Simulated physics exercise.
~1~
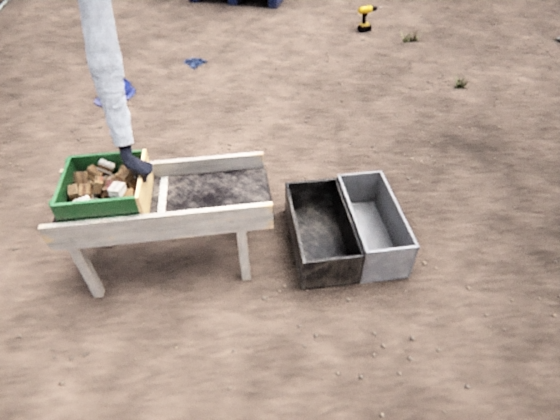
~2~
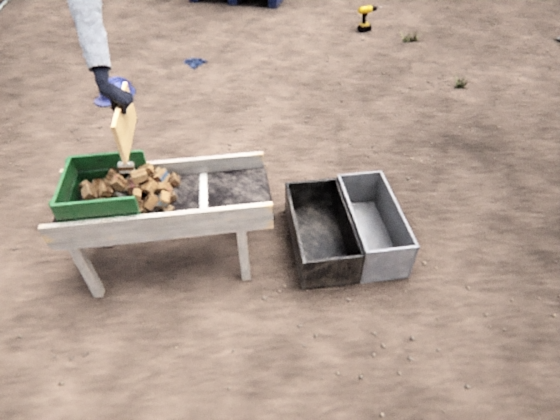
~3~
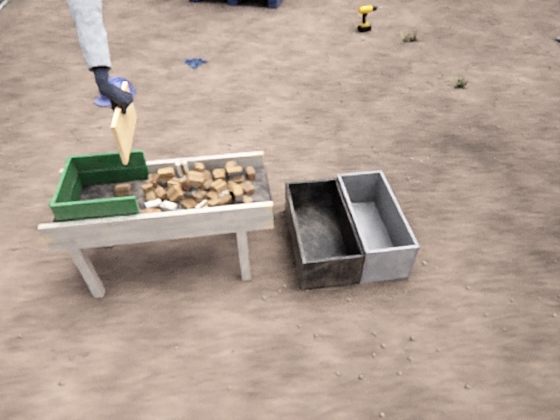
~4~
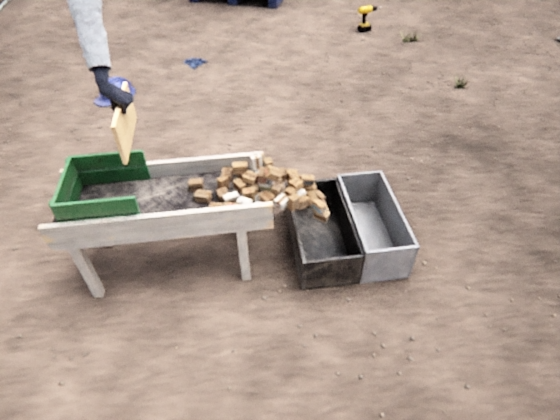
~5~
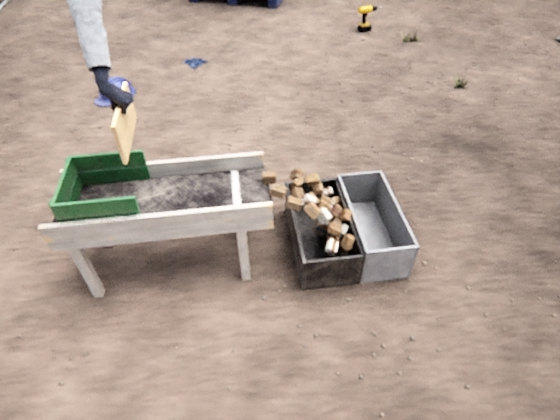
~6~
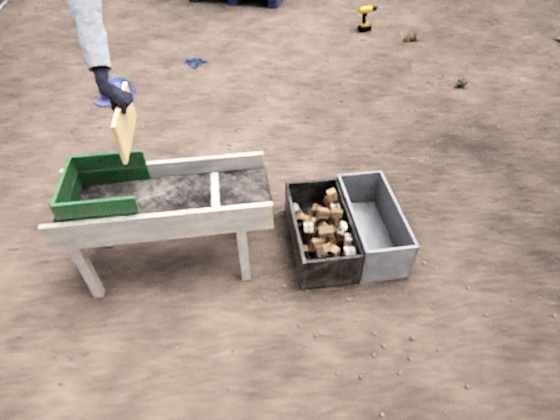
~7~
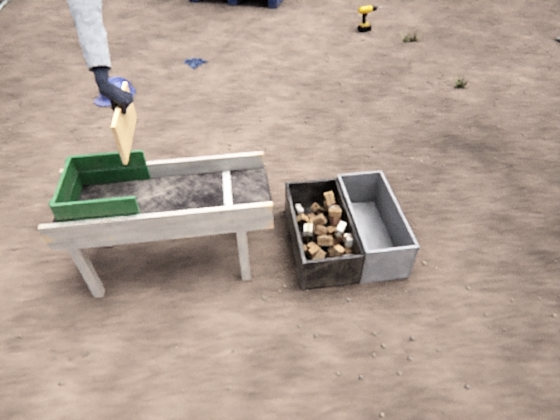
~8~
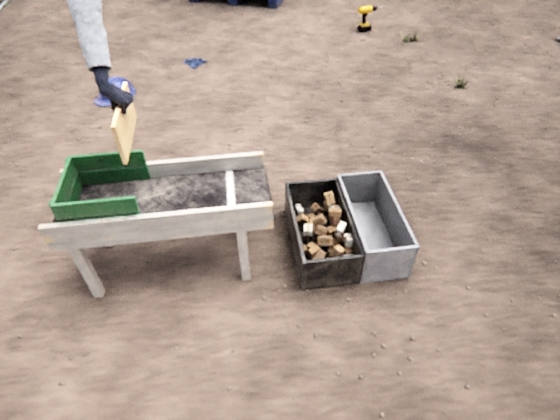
Small parcels riding a belt rightward out of a green pen after a gloved hand lifts the gate, all dropping into the black tub.
